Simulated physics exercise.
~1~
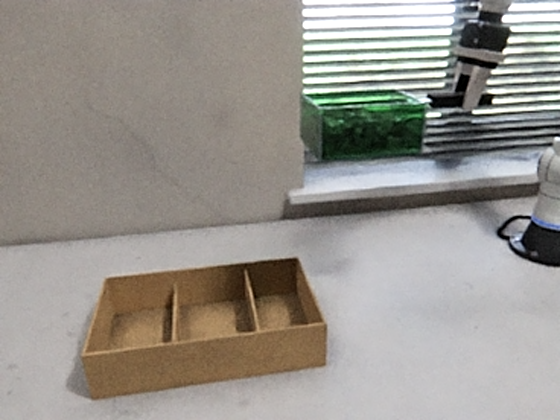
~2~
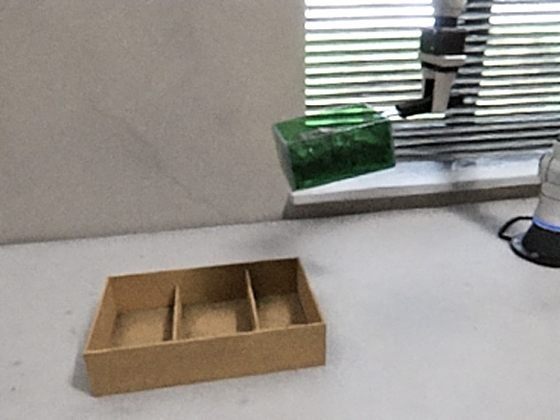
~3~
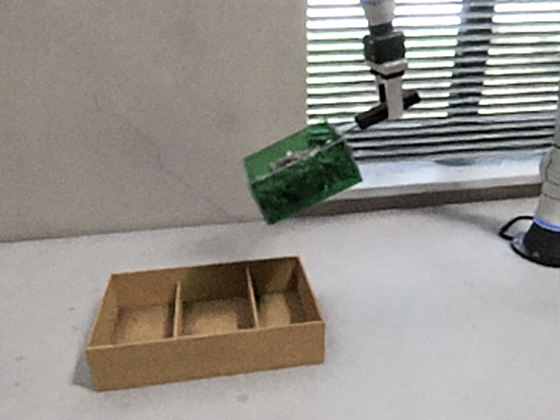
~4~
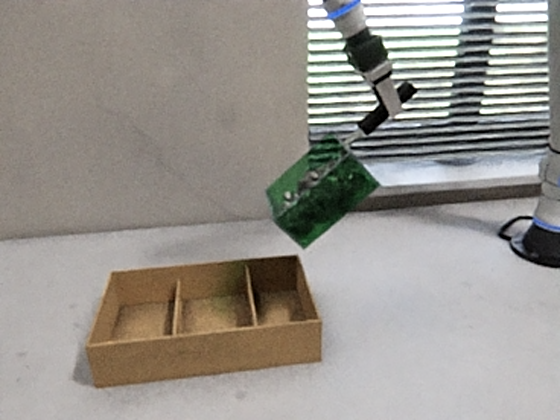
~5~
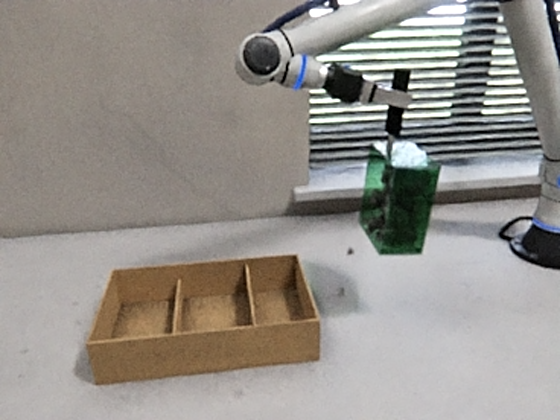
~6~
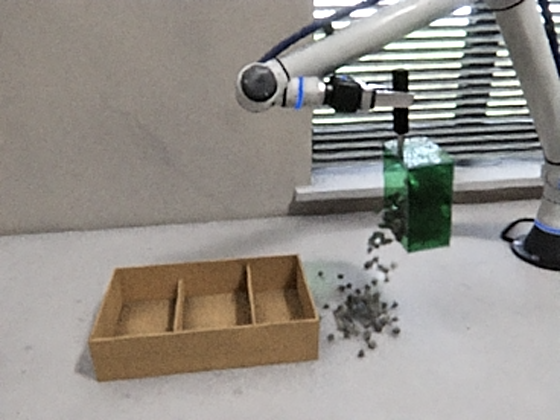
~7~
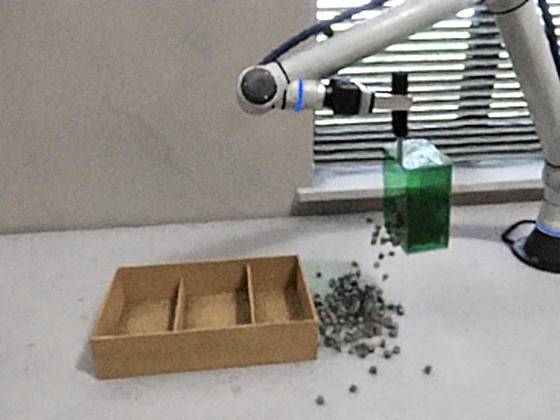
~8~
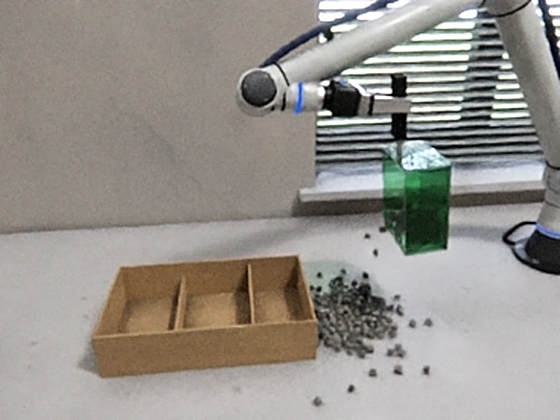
A robot arm lifted a green see-through box from the windowsill, carried it over the table and tipped it steeply, so small dark pebbles poured out and ended up scattered in a pile just right of a divided cardboard-coloured tray.
